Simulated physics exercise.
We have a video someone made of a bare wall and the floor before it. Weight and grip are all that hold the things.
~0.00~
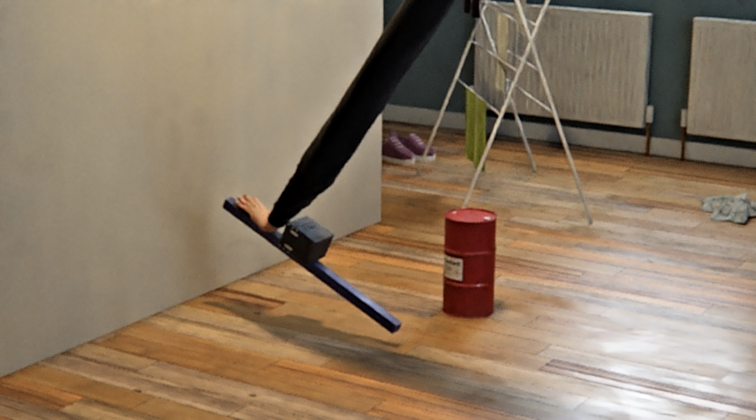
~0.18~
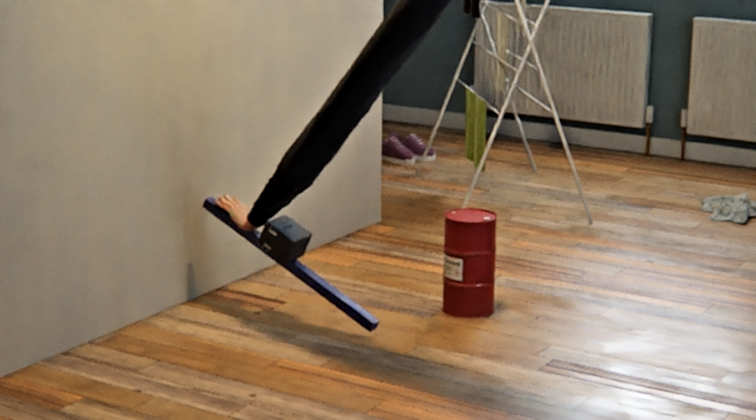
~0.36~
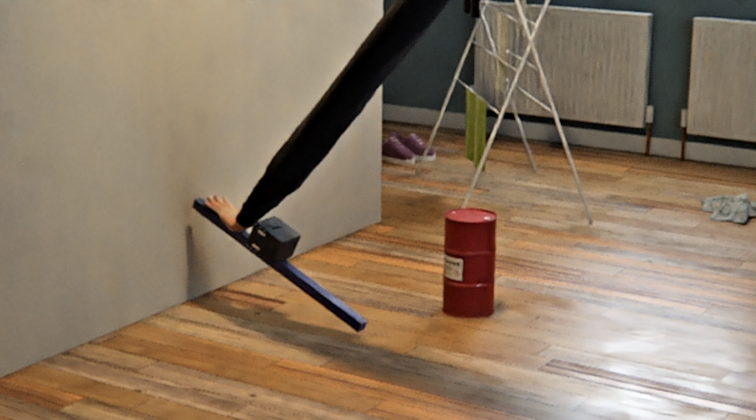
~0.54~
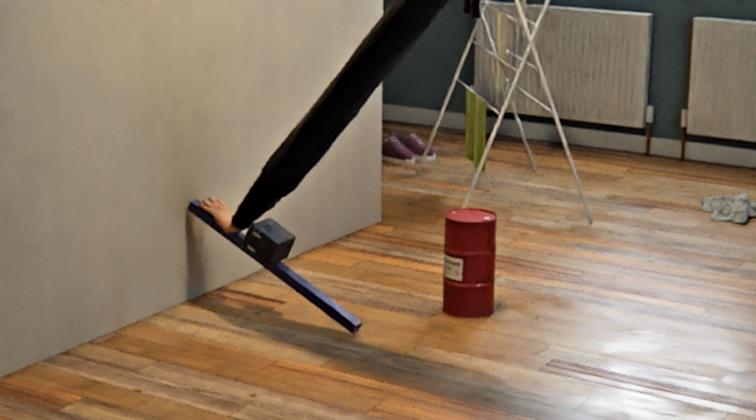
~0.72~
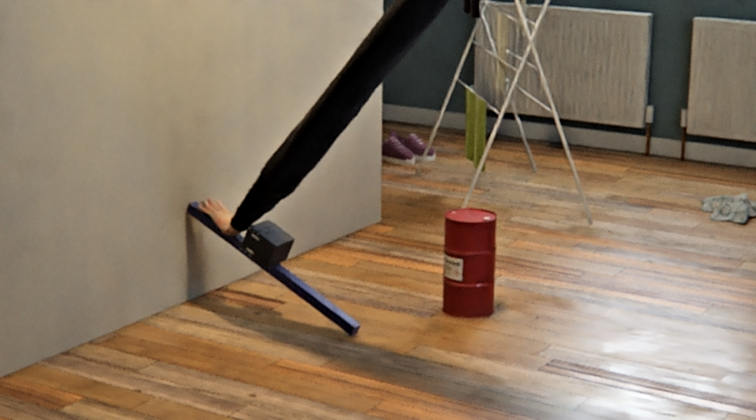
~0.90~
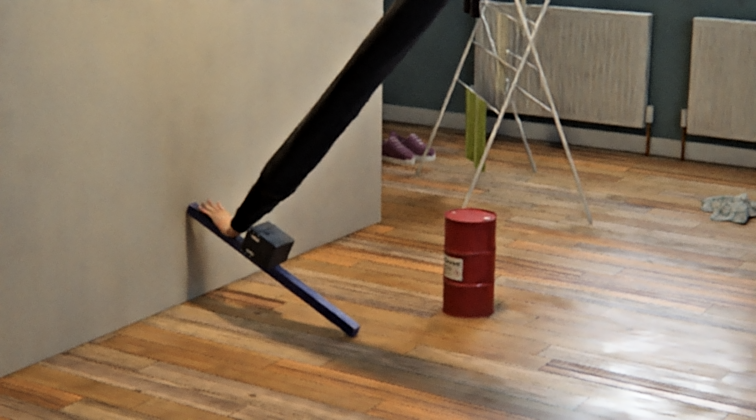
At the start, a hand on a long dark sleeved arm holds a blue pole at a slant above a wooden floor, a dark box partway along it and a red canister to the right. The hand moves the pole left to the bare wall, then keeps it propped there, almost still.
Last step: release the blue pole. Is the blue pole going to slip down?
Yes. Shifts.
After 1.30 s, blue pole leaning 24° more than when let go near (282, 295).
After 1.50 s, blue pole leaning 22° more than when let go near (284, 300).
In the end (2.2 s), moved from the start, blue pole; red canister unmoved. At the end, from the last picture's camera, blue pole near (286, 316). The pole gives way.
